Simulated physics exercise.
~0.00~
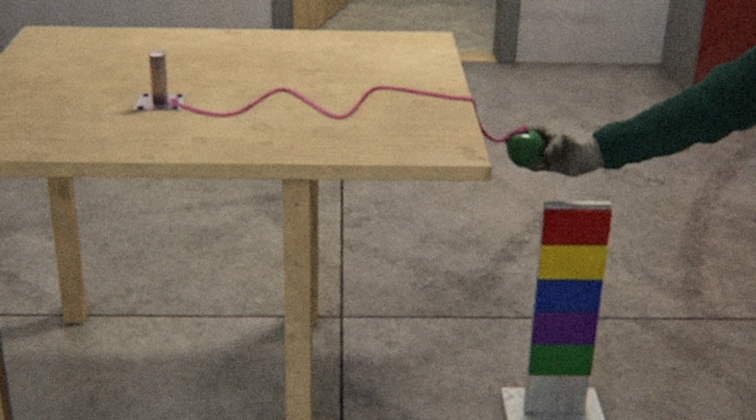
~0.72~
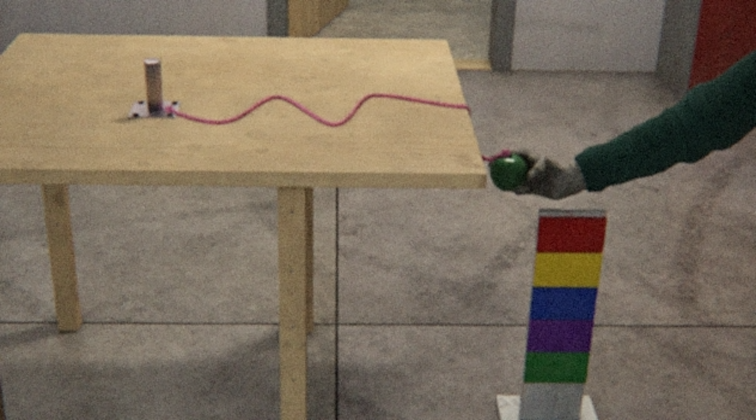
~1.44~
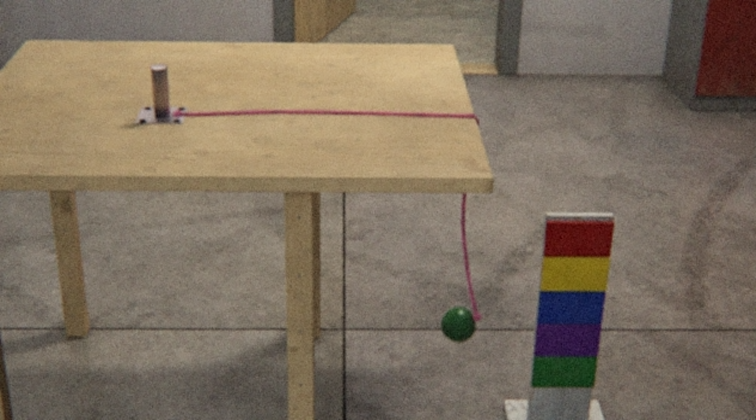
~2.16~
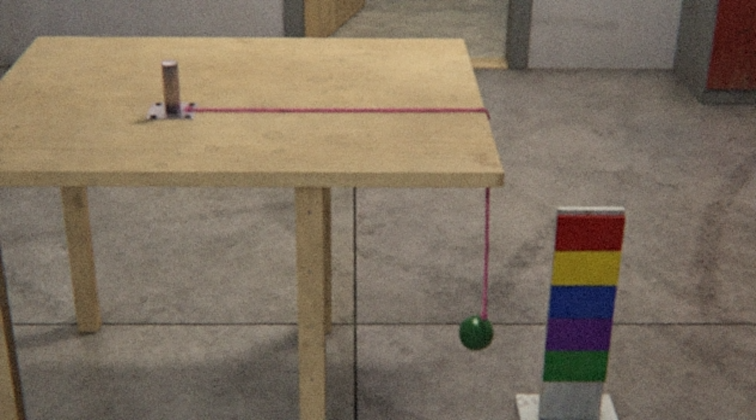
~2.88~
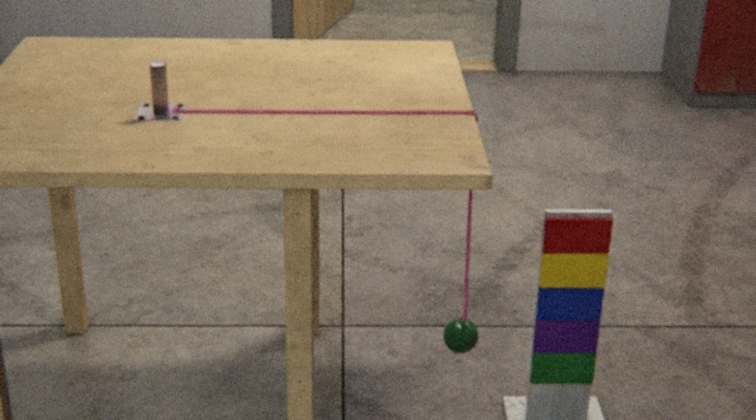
In a room with a grey concrete floor, a slightly swaying camera looks across a pale wooden table from its front. A pinkish-red cord runs loosely from a small upright post on the tabletop to a round green object held by a gloved hand in a green sleeve, beyond the right edge. Below stands a strip banded red, yellow, blue, purple and green from top to bottom. The hand shifts slightly left and down, then releases the object and leaves view. The object drops, pulling the cord straight, and finally hangs below the edge, level with the purple band.
